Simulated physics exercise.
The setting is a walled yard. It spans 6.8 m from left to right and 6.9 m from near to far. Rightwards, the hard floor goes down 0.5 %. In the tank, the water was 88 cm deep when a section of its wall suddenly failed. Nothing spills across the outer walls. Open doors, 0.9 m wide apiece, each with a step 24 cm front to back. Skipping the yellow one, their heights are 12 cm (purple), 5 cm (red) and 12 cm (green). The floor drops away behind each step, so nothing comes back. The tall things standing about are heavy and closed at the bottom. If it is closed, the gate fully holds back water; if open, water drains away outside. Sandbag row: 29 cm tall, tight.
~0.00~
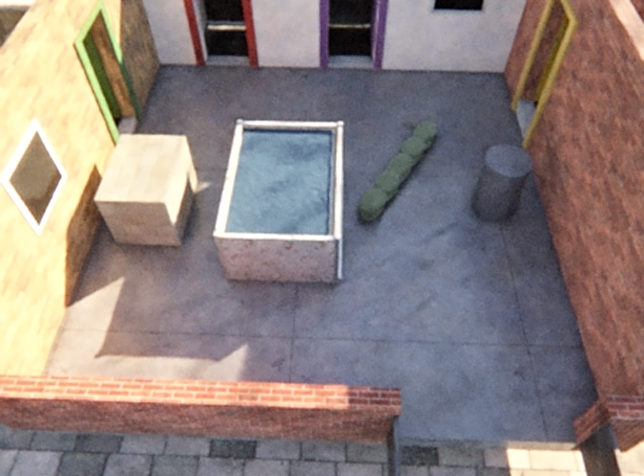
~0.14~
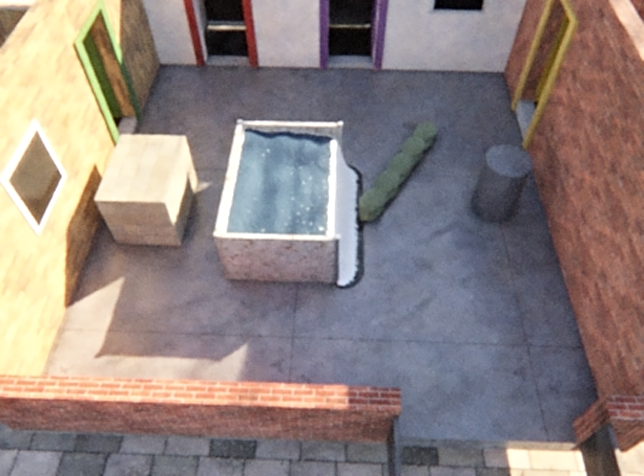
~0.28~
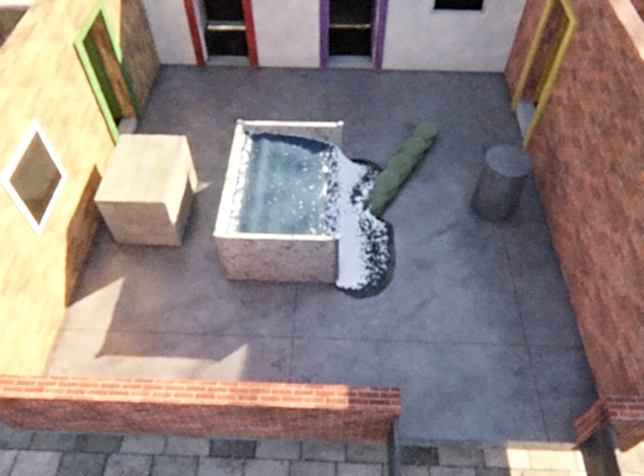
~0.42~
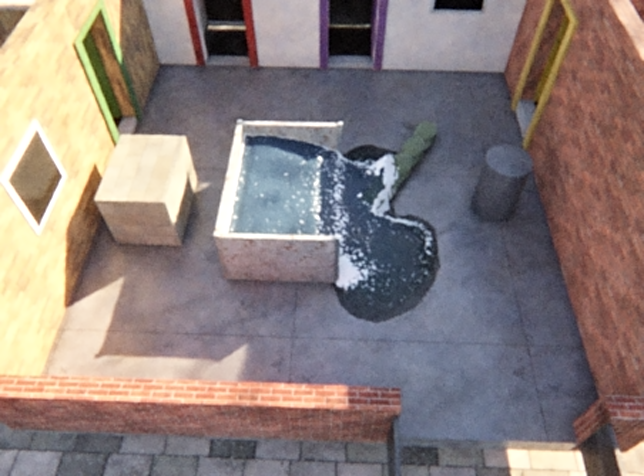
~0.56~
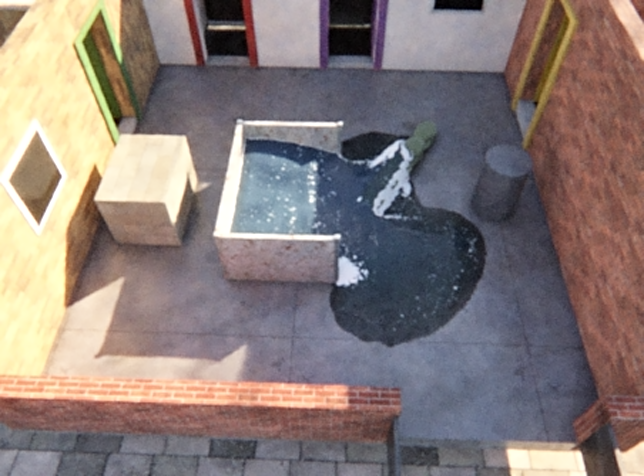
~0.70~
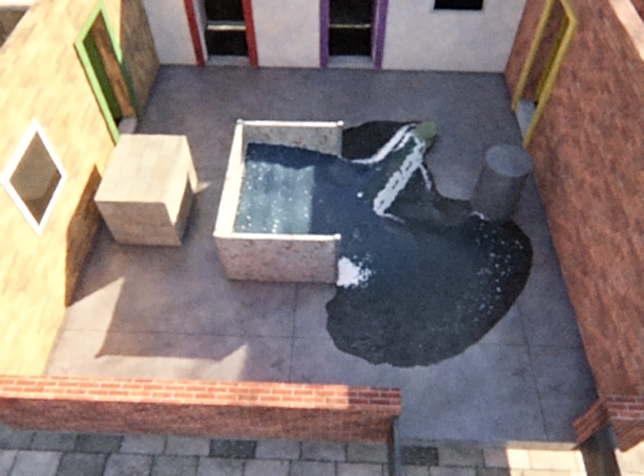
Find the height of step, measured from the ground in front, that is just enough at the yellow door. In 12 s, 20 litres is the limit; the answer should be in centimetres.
Roughly 10.5 cm is just enough.
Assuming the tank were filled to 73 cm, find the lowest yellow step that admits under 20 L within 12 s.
I'd go with near 7.5 cm then.
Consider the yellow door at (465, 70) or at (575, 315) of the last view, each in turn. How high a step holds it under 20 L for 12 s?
First place around 17 cm, second around 27 cm.
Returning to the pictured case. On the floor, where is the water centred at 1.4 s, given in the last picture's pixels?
Centre of mass: About (376, 215) px.
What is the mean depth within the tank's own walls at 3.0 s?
Around 16 centimetres.
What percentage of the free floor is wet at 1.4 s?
Wet: Close to 40 %.
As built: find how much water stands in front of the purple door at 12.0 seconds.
Lab note: Depth approx. 4.5 cm.
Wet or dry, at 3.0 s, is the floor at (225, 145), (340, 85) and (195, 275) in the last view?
1: Unwetted; 2: Awash; 3: Unwetted.
After 1.4 s water covers 40 % of the floor, deepest (42 cm) near (362, 207); it has not reached the yellow door.
After 3.0 s water covers 50 % of the floor, deepest (32 cm) near (479, 73); 10 cm at the yellow door, 0 litres in over its 25 cm step.
After 12.0 s water covers 95 % of the floor, deepest (7 cm) near (239, 178); 6 cm at the yellow door, 0 litres in over its 25 cm step.
At the yellow door as built, the water arrived by 1.6 s and peaked near 14 cm at 4.4 s.
With a step of 9.5 cm, 27 litres would have come in within the 12 s; with 12.5 cm, 10 litres. So under 20 litres takes about 10.5 cm.
